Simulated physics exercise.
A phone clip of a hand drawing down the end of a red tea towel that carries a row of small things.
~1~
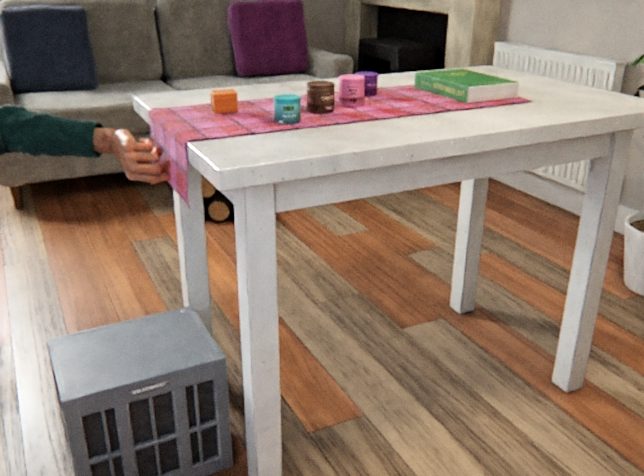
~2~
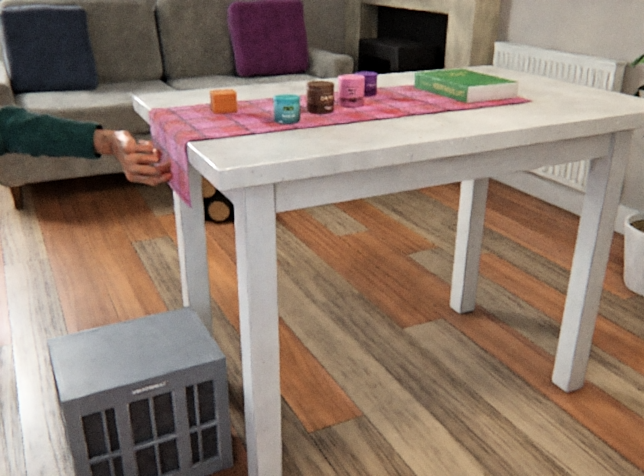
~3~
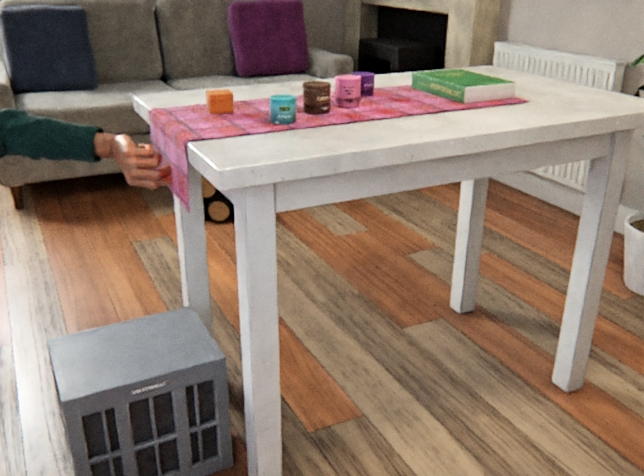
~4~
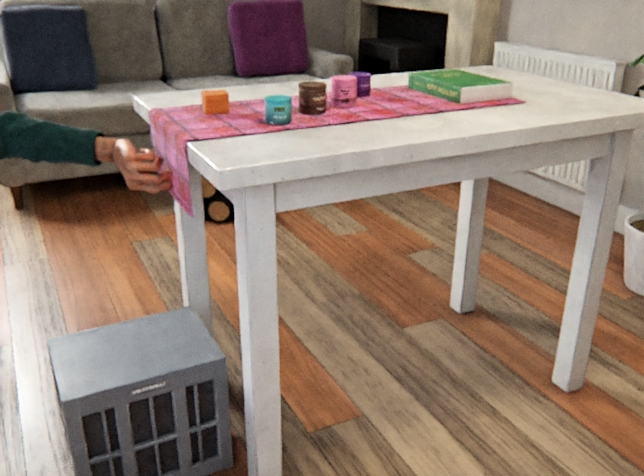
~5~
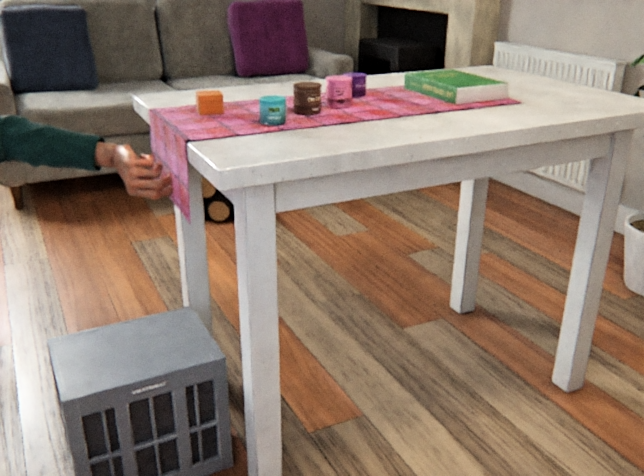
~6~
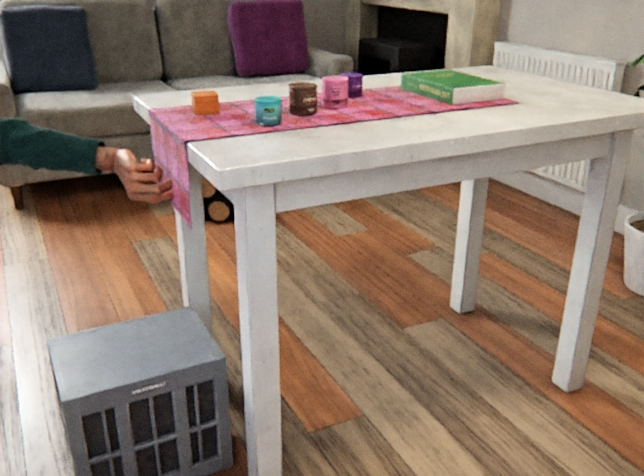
A hand slowly draws a red cloth down, shifting the small things on it left.
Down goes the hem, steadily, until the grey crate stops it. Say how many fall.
The count of fallen things is three.
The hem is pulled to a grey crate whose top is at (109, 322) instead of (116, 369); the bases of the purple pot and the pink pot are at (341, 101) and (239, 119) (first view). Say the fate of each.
The purple pot stays on; the pink pot comes down.
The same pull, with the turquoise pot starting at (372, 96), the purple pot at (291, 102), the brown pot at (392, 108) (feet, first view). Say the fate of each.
The turquoise pot does not fall; the purple pot is carried off; the brown pot stays on.
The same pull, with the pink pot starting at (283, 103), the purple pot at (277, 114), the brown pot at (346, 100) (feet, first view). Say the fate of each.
The pink pot falls, the purple pot falls, the brown pot remains up.
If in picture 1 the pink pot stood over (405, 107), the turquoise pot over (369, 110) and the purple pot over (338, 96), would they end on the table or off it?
The pink pot keeps its place on top; the turquoise pot remains up; the purple pot remains up.
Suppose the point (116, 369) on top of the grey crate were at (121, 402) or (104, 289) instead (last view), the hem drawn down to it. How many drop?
Then 4 and 1.
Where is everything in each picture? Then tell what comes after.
In the first picture, hem (190, 208); orange cube (224, 91); turquoise pot (287, 96); brown pot (321, 83); pink pot (352, 77); purple pot (366, 73); top of the crate (116, 368).
In the second picture, hem (192, 209); orange cube (223, 91).
In the third picture, hem (190, 213); turquoise pot (283, 97).
In the fourth picture, hem (193, 218); brown pot (312, 84); top of the crate (116, 368).
In the fifth picture, hem (190, 224); pink pot (339, 78).
In the sixth picture, hem (192, 228); orange cube (205, 93); turquoise pot (268, 98); brown pot (303, 85); pink pot (335, 78); purple pot (351, 75).
Early on, hem near (175, 257); orange cube gone.
Midway, hem near (178, 319); orange cube and turquoise pot gone.
Finally, hem on the crate; orange cube, turquoise pot and brown pot gone. It carries off three.
